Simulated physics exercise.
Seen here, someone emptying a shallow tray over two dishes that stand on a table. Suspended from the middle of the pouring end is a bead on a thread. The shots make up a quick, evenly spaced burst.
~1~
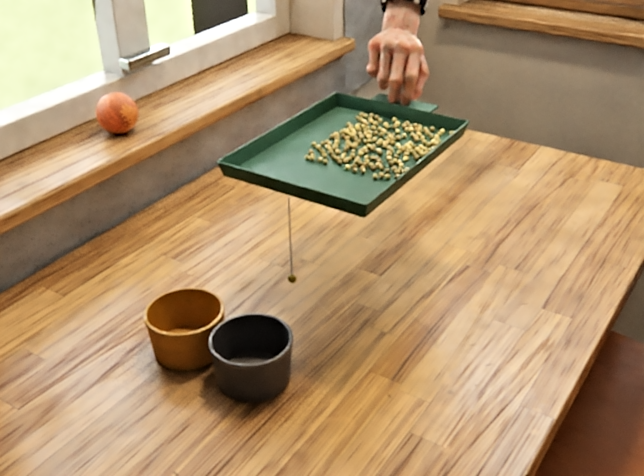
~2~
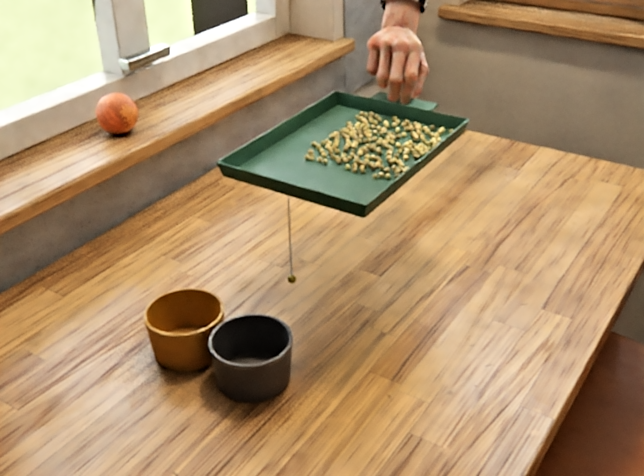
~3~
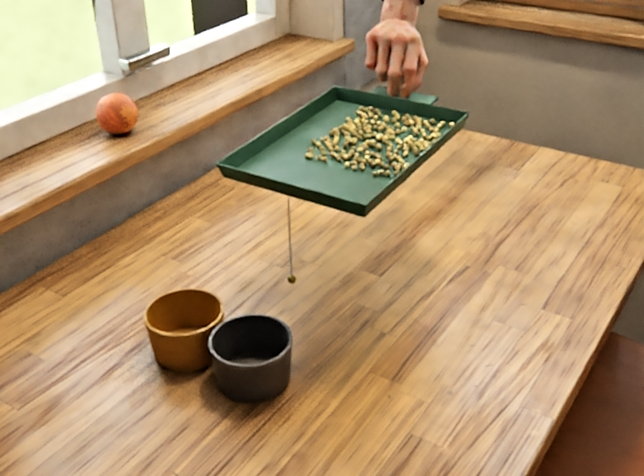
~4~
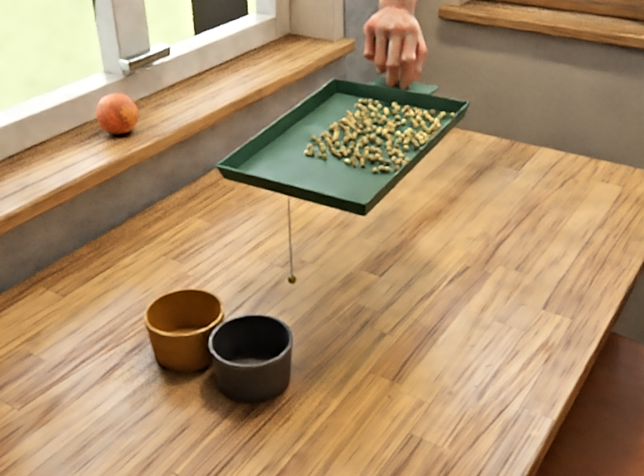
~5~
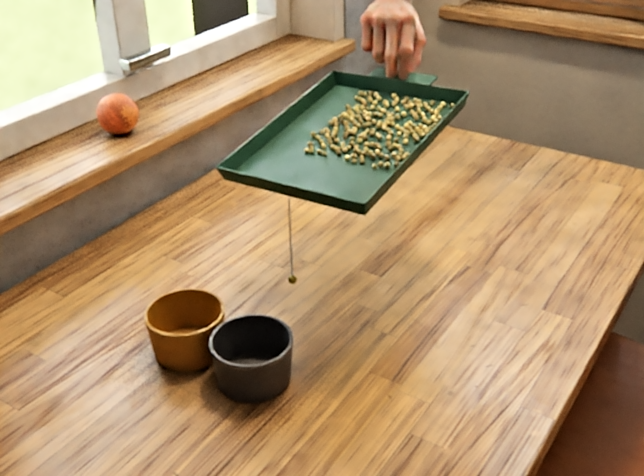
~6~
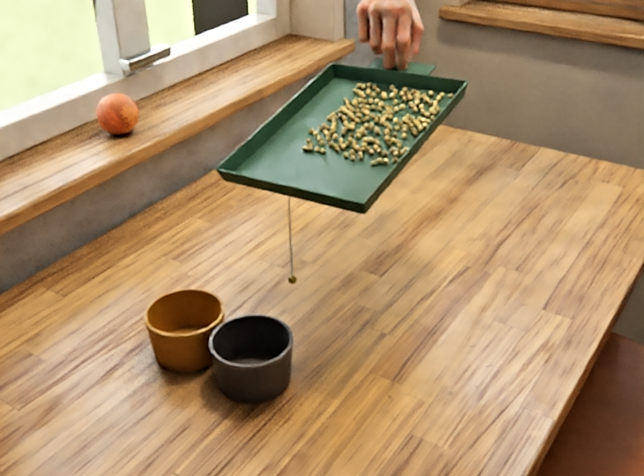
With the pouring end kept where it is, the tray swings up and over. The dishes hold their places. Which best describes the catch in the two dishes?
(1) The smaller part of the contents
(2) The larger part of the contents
The smaller part of the contents.
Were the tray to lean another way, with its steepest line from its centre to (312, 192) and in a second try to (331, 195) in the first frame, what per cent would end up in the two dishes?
Around 0 percent for the first aim and around 0 percent for the second.
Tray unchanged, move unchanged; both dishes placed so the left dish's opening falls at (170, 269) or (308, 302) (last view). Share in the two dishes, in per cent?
Near 70 % and 0 %.
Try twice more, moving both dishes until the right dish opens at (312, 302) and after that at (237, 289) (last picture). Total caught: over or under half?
Place 1: Higher than half; place 2: Higher than half.
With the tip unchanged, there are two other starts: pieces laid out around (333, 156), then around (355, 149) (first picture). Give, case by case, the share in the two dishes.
Estimate: 0 % first, 10 % second.
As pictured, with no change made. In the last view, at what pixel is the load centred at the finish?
Close to (223, 319) in the last picture.
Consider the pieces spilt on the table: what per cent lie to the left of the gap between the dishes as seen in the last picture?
Roughly 40 in a hundred.
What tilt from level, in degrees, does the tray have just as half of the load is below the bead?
It is at around 100 degrees.
Just after the last frame, tray tipped steeply; almost all on the tray; just a few in the left dish; about a tenth outside both; just a few in the air.
A moment on, tray tipped right over; roughly two thirds on the tray; just a few in the left dish; roughly a quarter outside both; roughly a quarter in the air.
Further on, tray tipped past a quarter turn; just a few in the right dish; just a few in the left dish; almost all outside both.
When it is over, tray tipped past a quarter turn; just a few in the right dish; just a few in the left dish; almost all outside both.
